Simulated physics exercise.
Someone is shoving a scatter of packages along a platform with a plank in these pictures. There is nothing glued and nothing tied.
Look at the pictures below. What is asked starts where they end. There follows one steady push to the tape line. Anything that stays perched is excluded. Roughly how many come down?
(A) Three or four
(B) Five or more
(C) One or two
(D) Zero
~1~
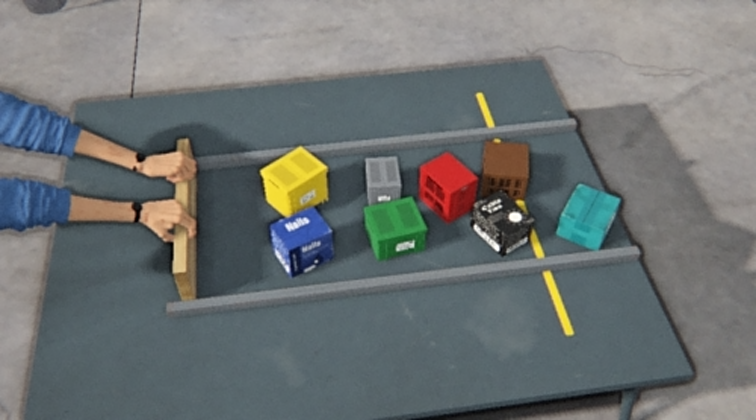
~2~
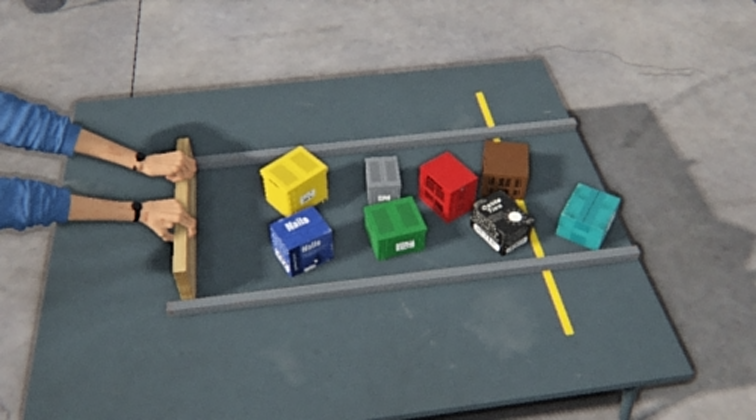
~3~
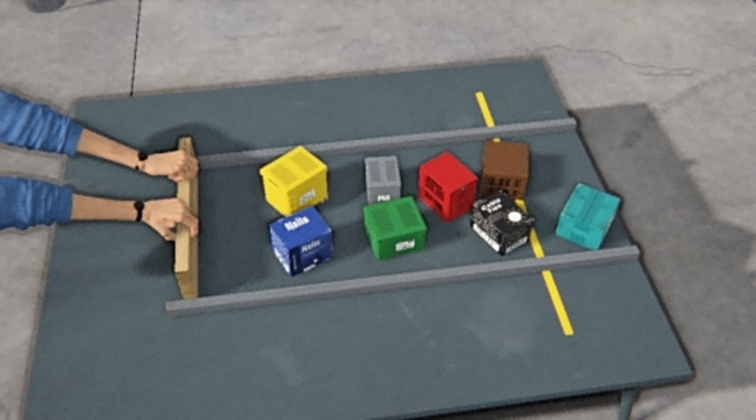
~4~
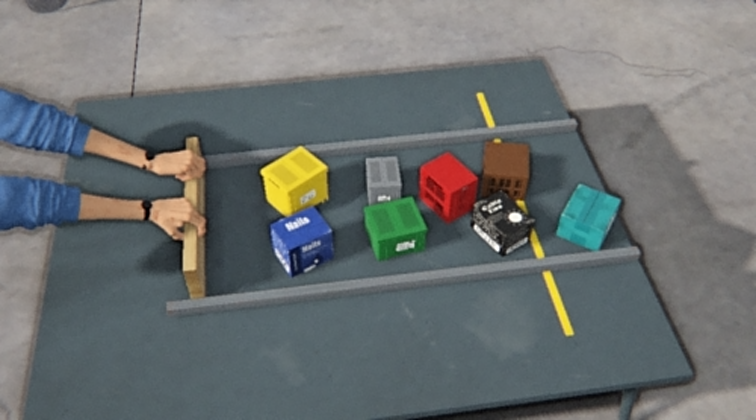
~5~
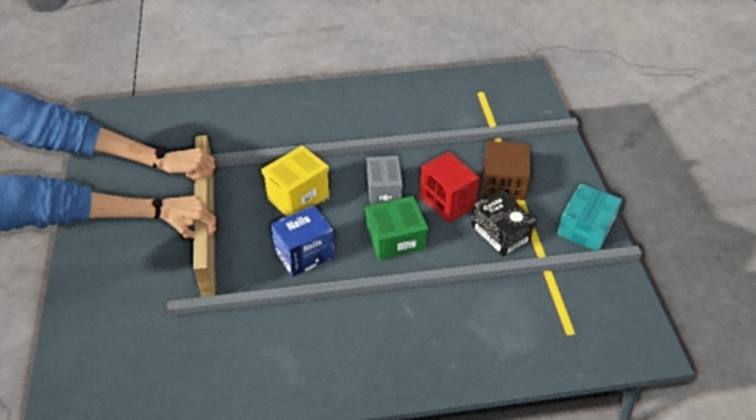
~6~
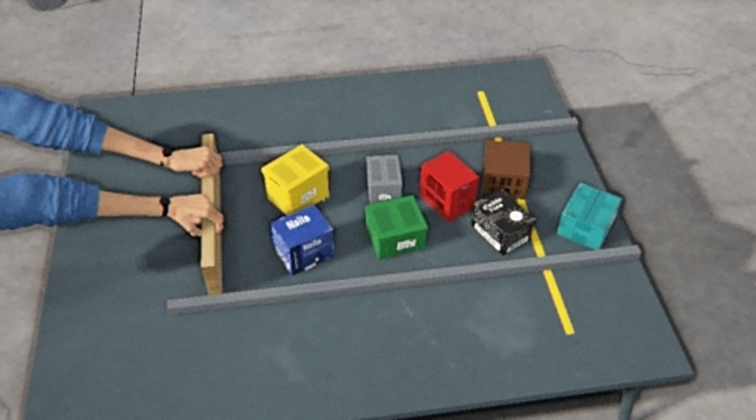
Three or four.
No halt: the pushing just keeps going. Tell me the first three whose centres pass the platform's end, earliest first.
Order: Turquoise parcel, black box, red crate.
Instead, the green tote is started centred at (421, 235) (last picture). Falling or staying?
In that case it never drops.
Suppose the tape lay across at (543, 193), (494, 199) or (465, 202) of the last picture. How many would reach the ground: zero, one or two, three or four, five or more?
Going one by one, the answers are at least five, just one or two and just one or two.
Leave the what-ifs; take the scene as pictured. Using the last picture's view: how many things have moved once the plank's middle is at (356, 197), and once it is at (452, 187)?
By the first moment it's 5, by the second it's 8.
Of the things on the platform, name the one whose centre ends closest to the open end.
That would be the brown crate.
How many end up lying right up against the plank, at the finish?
It ends up touching 2.
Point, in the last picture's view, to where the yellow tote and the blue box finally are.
For the yellow tote it's (542, 170), and for the blue box it's (559, 219).
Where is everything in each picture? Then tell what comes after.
Turquoise parcel (588, 217); brown crate (505, 171); black box (502, 223); plank (186, 218); tape (518, 197), in the first picture.
Brown crate (505, 170); grey tote (383, 182), in the second picture.
Black box (501, 223); red crate (447, 188), in the third picture.
Turquoise parcel (588, 217); plank (195, 216), in the fourth picture.
Brown crate (506, 170); yellow tote (297, 184), in the fifth picture.
Turquoise parcel (589, 216); brown crate (506, 170); black box (502, 222); plank (212, 212); tape (519, 196), in the sixth picture.
Soon after, none off yet; turquoise parcel at rest near (589, 216); brown crate at rest near (506, 170); black box at rest near (502, 222).
Then, none off yet; turquoise parcel moving near (593, 216); brown crate moved about its own width near (543, 157); black box moved about its own width near (544, 222).
At rest, the number that fall off is three or four; fallen, red crate, black box and turquoise parcel.
